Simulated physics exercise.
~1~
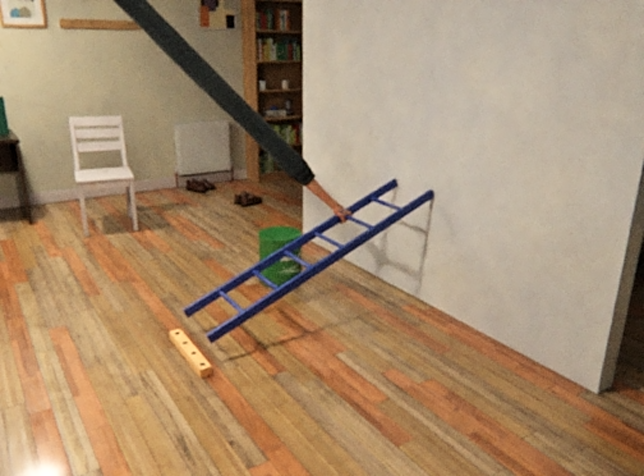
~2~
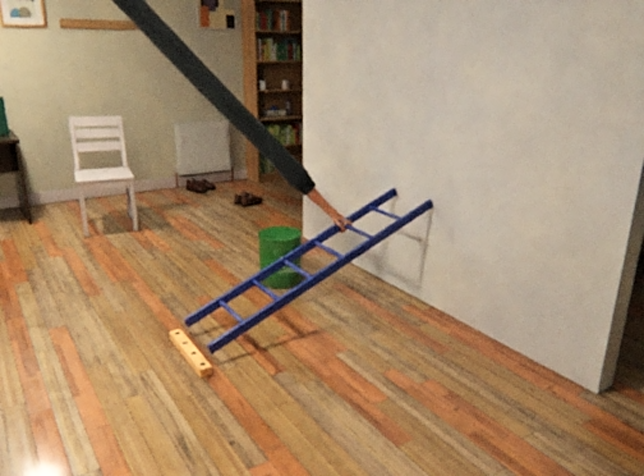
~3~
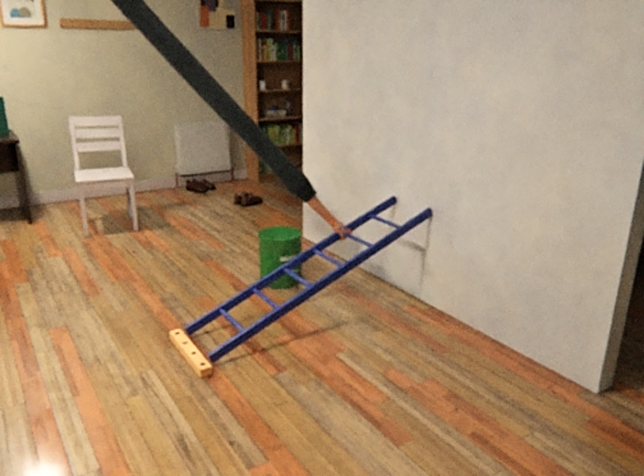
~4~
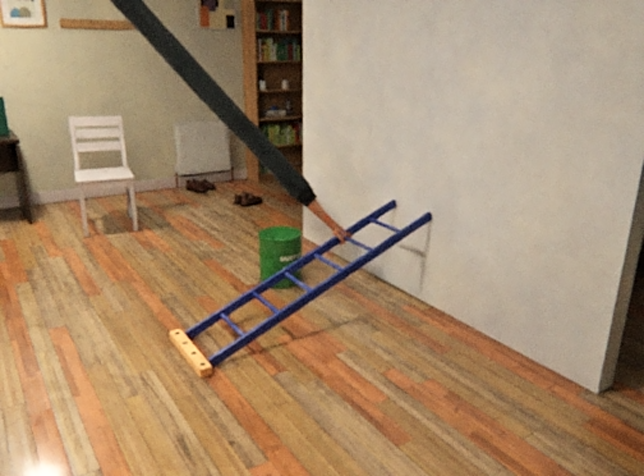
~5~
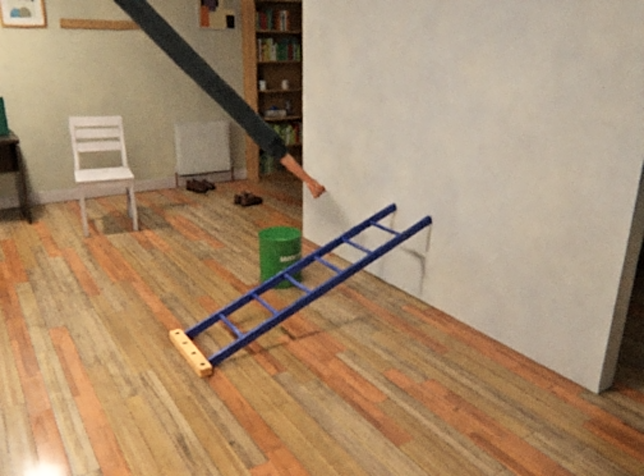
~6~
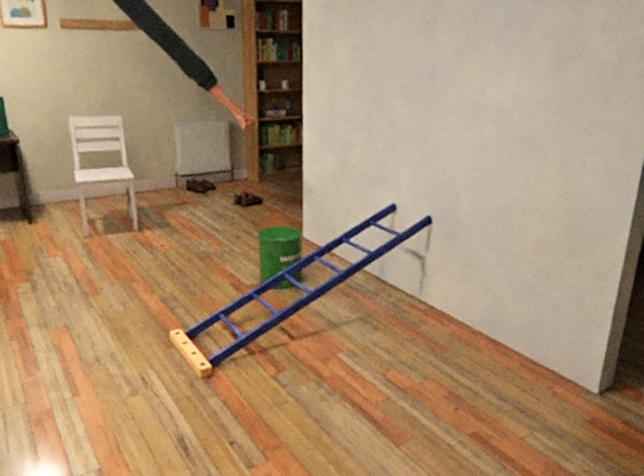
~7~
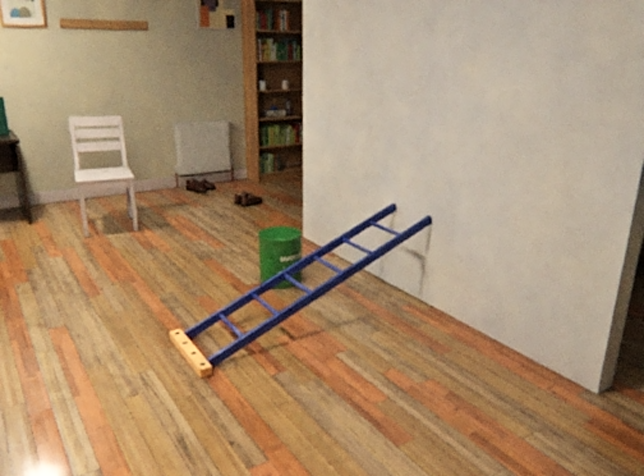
The clip opens on a wooden-floored room where a hand, reaching in on a long dark sleeve from the upper left, holds a blue ladder-like rack at a low slant toward a pale wall. A strip of light wood lies on the floor near its lower end, and a green pail stands behind it. The hand lowers the rack slightly until its foot meets the strip and its top rests against the wall. Then the hand lets go and draws back up and out of view. The rack stays leaning in place, and nothing else moves.
